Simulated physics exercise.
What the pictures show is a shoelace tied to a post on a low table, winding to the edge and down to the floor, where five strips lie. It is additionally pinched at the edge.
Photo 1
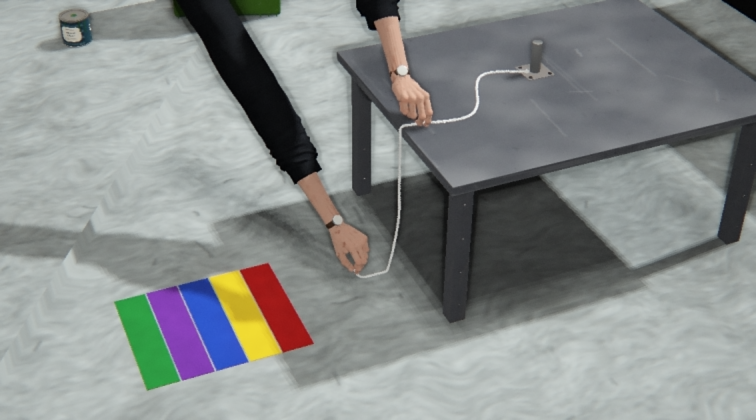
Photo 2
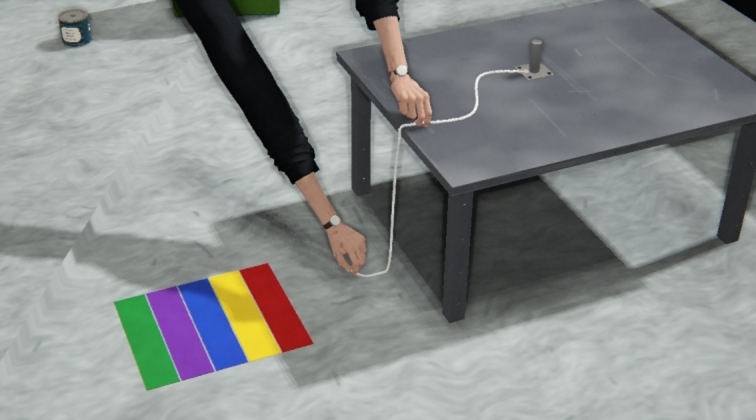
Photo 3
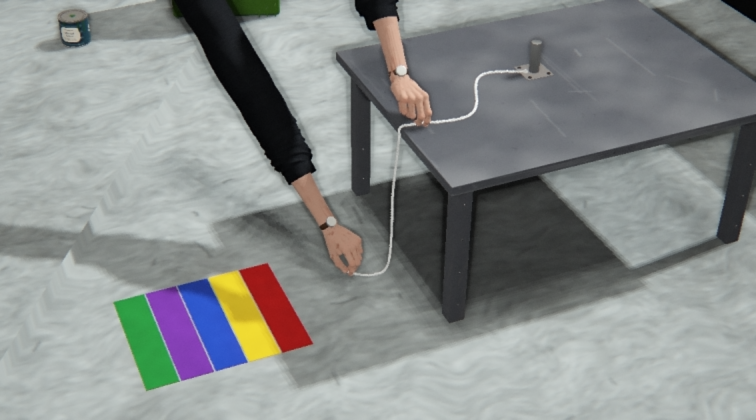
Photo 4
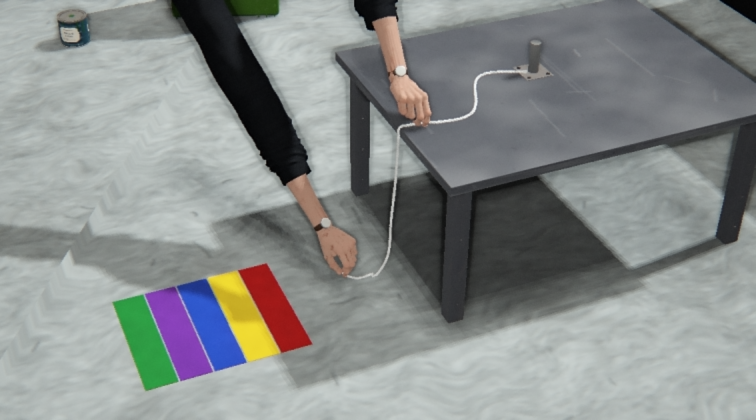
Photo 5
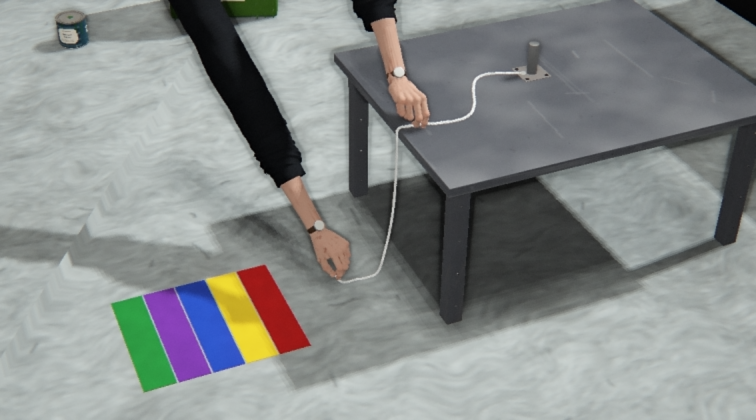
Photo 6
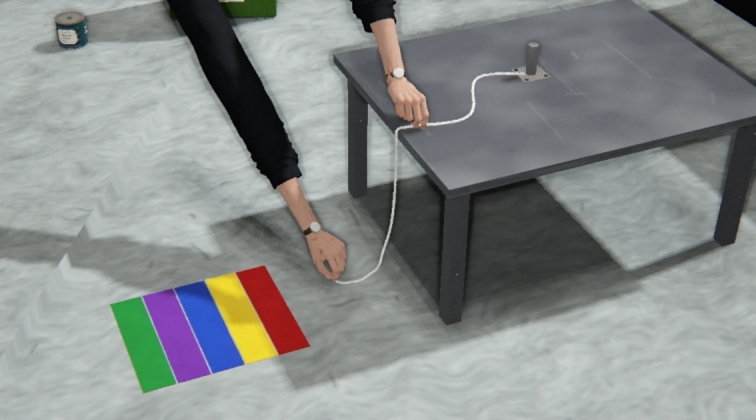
The footage shows a white cord running from a post across a gray table and over its edge, where one hand pinches it, while another hand near the floor draws the end slightly left toward five colored strips.
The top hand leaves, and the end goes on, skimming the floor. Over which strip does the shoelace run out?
Over the blue strip.
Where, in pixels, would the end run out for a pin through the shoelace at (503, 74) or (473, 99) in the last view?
Pixel positions per try: (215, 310); (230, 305).
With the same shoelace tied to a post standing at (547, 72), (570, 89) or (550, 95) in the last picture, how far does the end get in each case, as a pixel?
(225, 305), (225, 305) and (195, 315), roughly.
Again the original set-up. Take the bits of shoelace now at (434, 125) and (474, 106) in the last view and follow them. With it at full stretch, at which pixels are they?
To (397, 127) for the first and to (444, 107) for the second.
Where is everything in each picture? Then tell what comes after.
In the first picture, end (355, 270); red (290, 332); yellow (258, 341); blue (225, 350); purple (191, 359); green (157, 369).
In the second picture, end (352, 271); shoelace through (496, 72) (477, 97) (442, 122) (397, 153) (393, 207) (390, 261).
In the third picture, end (348, 272).
In the fourth picture, end (343, 273); shoelace through (495, 72) (476, 98) (441, 122) (397, 153) (392, 208) (385, 262).
In the fifth picture, end (336, 276).
In the sixth picture, end (332, 277); shoelace through (493, 74) (473, 100) (438, 124) (396, 155) (393, 209) (379, 265).
Early on, end near (257, 297); over red.
Midway, end near (224, 306); over yellow.
At the end of the slack, end near (205, 310); over blue. The blue one.
